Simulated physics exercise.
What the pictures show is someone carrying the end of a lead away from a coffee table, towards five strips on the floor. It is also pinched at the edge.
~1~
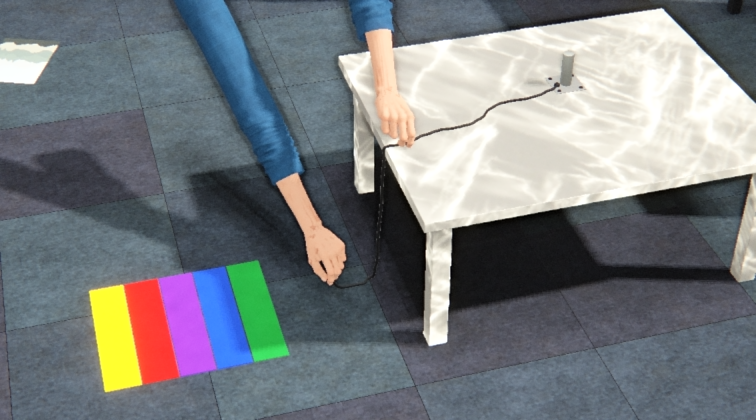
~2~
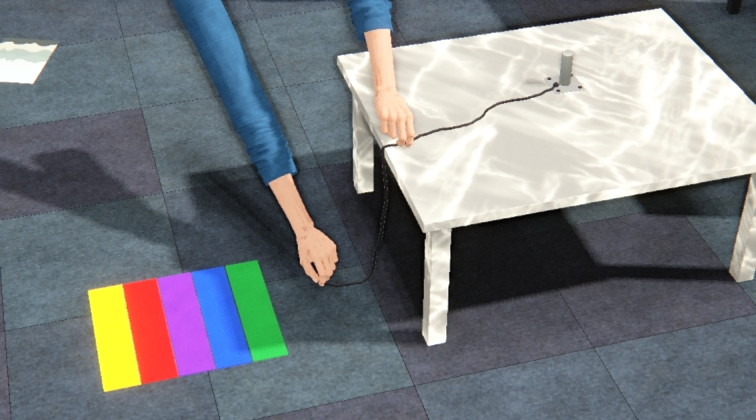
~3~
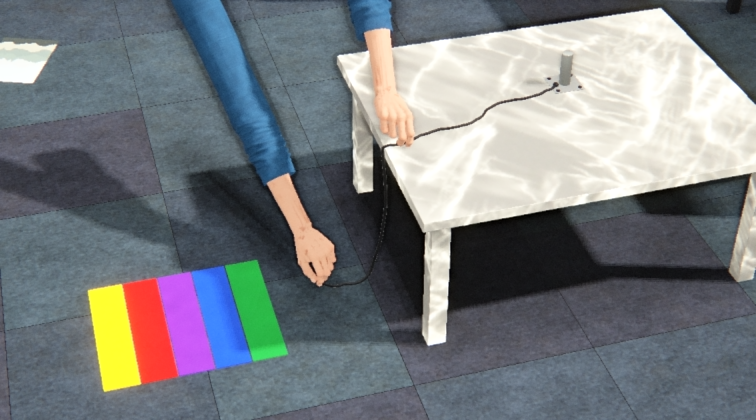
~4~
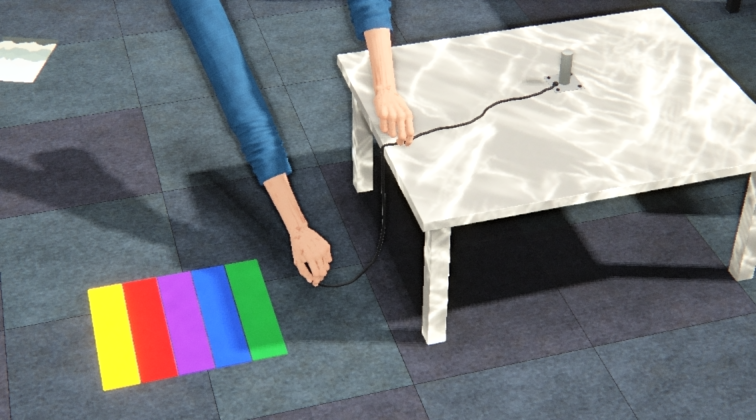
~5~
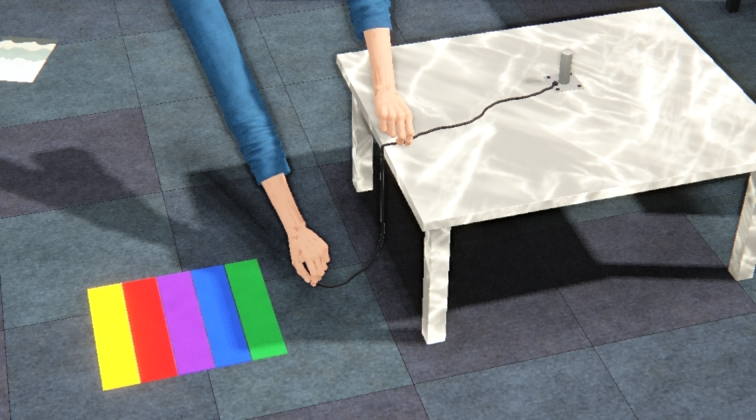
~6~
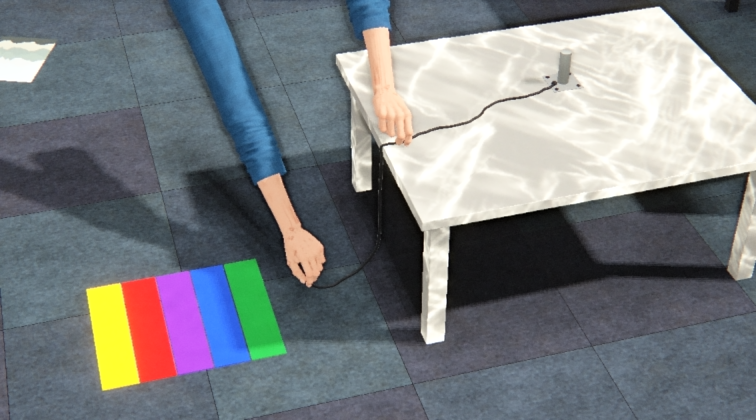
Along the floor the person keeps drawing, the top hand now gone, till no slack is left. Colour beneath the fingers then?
Blue.
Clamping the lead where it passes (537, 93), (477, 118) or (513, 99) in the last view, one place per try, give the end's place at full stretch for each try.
Taking them in turn, I'd expect around (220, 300), (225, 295) and finally (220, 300).
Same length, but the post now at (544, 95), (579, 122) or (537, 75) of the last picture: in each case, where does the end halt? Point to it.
Try by try, about (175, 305), (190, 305) and (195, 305).
Early on, end near (272, 288); short of the strips.
Midway, end near (238, 295); over green.
At the end of the slack, end near (216, 299); over blue. It gets as far as the blue strip.
